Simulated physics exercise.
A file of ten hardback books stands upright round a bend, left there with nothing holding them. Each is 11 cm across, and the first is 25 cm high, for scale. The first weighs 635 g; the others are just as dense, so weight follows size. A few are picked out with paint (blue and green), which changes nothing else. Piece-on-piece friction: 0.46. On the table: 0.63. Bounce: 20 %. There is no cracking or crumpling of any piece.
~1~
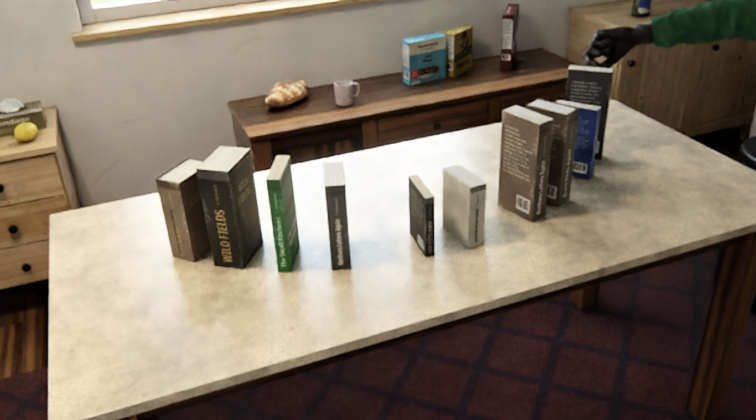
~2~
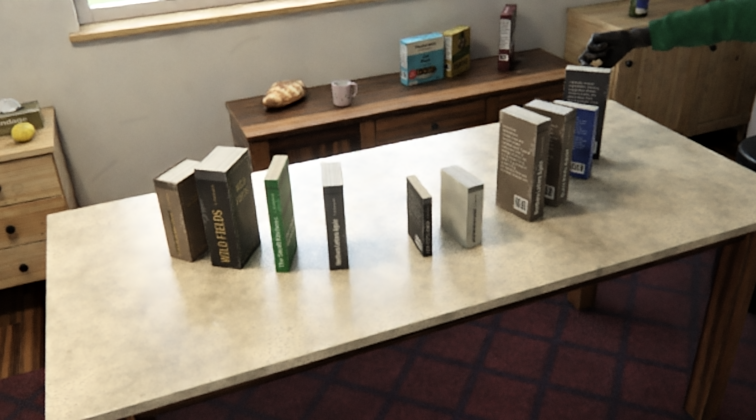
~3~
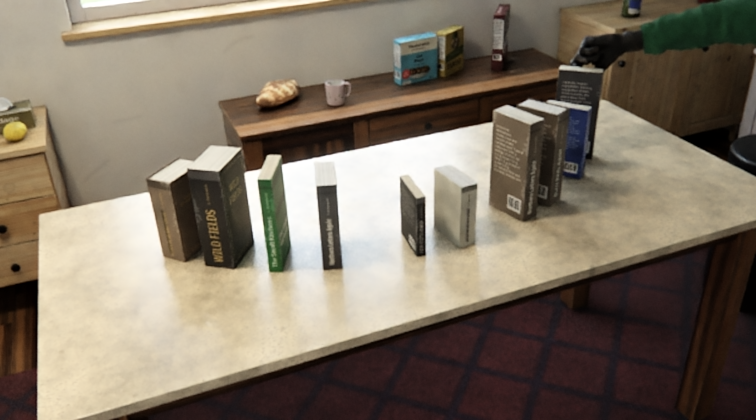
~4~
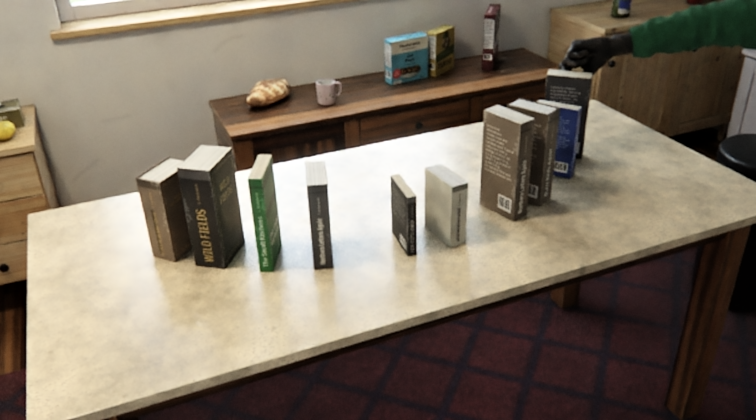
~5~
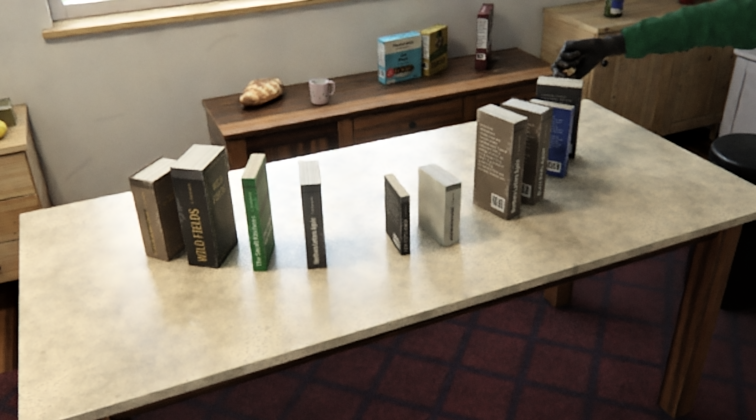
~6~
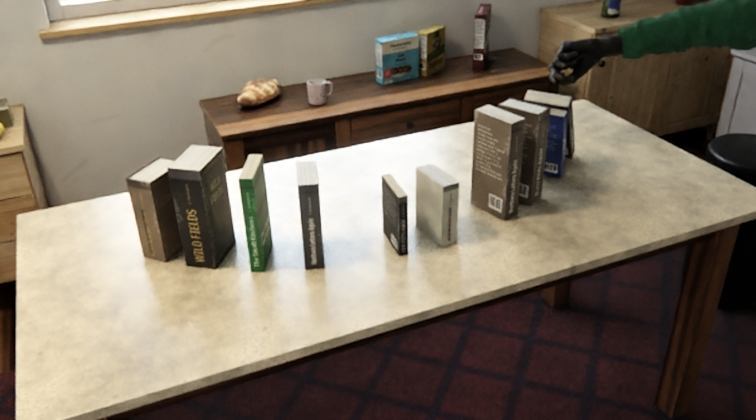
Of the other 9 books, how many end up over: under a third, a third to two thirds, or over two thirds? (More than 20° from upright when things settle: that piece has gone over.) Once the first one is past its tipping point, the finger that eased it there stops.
One third to two thirds.
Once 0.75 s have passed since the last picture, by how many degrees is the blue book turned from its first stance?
I'd estimate close to 70°.
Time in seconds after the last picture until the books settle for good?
I'd say around 1.0 seconds.
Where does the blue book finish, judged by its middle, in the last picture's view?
In the last picture it sits at roughly (532, 170).
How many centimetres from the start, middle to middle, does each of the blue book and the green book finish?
Moved: Blue 10, green 0.
Then, 0.17 s after the last picture, 1 of the 9 other books over; blue book leaning 46°.
Then, 0.55 s after the last picture, 3 of the 9 other books over; blue book leaning 69°.
Then, 0.75 s after the last picture, 5 of the 9 other books over; blue book leaning 66°.
At rest, 5 of the 9 other books over; blue book leaning 71°; green book unmoved. That is 56 per cent. Four left standing. As the last picture would show them, middles, blue book near (531, 170), green book near (257, 214).
